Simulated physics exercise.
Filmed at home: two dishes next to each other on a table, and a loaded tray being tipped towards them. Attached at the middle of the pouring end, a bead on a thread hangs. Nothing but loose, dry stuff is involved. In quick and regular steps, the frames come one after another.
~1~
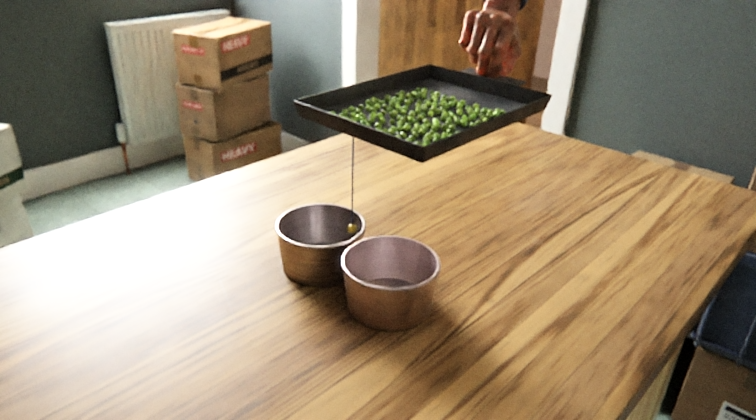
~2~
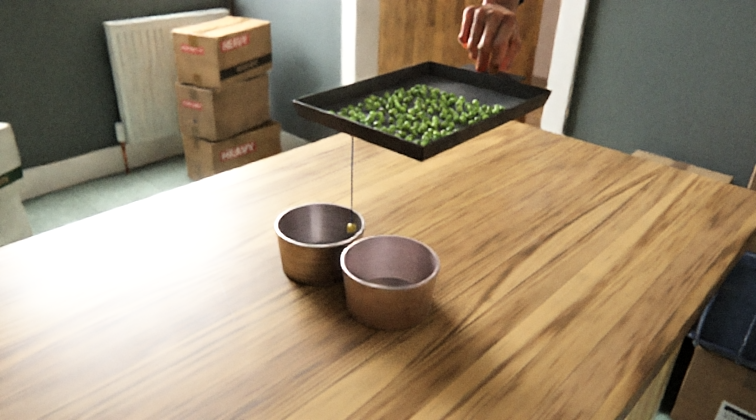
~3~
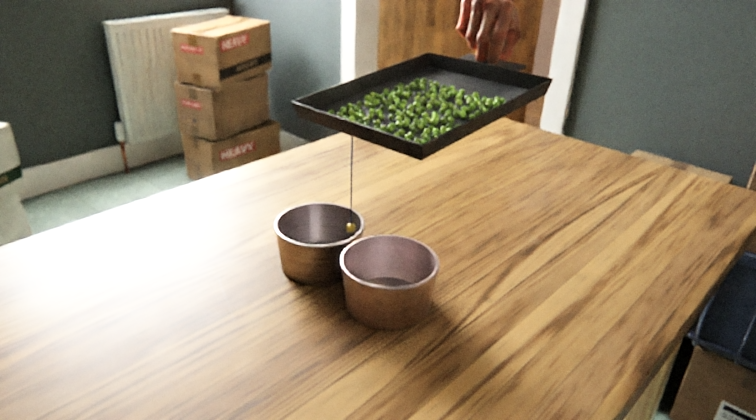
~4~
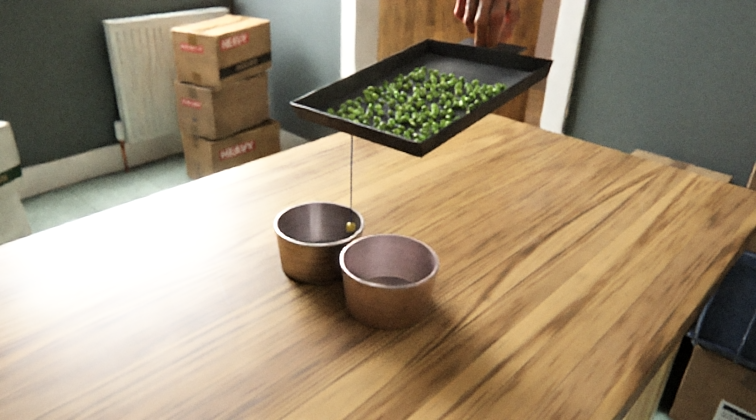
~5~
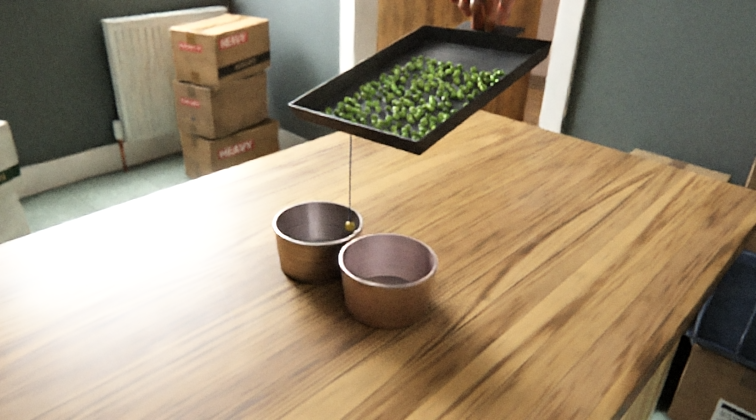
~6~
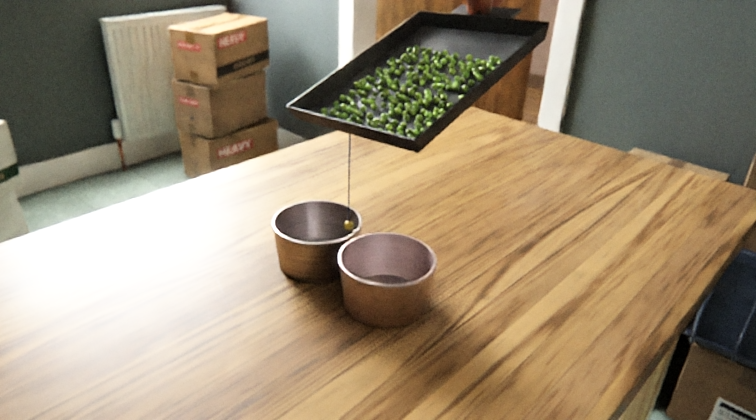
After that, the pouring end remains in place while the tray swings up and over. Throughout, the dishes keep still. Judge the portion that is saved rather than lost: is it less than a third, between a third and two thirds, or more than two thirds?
The saved portion is between a third and two thirds.
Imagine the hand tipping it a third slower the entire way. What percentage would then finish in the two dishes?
Something like 50 percent, give or take.
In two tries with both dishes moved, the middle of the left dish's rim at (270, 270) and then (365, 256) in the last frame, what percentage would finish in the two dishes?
You'd get 20 in a hundred first and 10 in a hundred after that.
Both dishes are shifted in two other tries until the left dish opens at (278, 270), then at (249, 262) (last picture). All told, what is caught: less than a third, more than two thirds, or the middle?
To begin with: Under a third; after that: Under a third.
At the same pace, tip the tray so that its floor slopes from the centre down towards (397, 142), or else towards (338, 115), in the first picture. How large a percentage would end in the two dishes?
Case one 70 %; case two 90 %.
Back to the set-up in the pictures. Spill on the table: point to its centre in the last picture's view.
Around (256, 301).
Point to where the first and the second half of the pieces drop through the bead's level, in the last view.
The leading part at (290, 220), the rest of it at (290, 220).
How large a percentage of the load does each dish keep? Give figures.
Final share: Left dish at 50 per cent, right dish at 0 per cent.
Shortly afterwards, tray tipped steeply; all but a few on the tray; a little in the air.
Next, tray tipped past a quarter turn; near half on the tray; a little in the left dish; a little outside both; near a third in the air.
Some moments later, tray tipped past a quarter turn; near half in the left dish; near half outside both.
In the end, tray tipped past a quarter turn; none at all in the right dish; near half in the left dish; near half outside both.
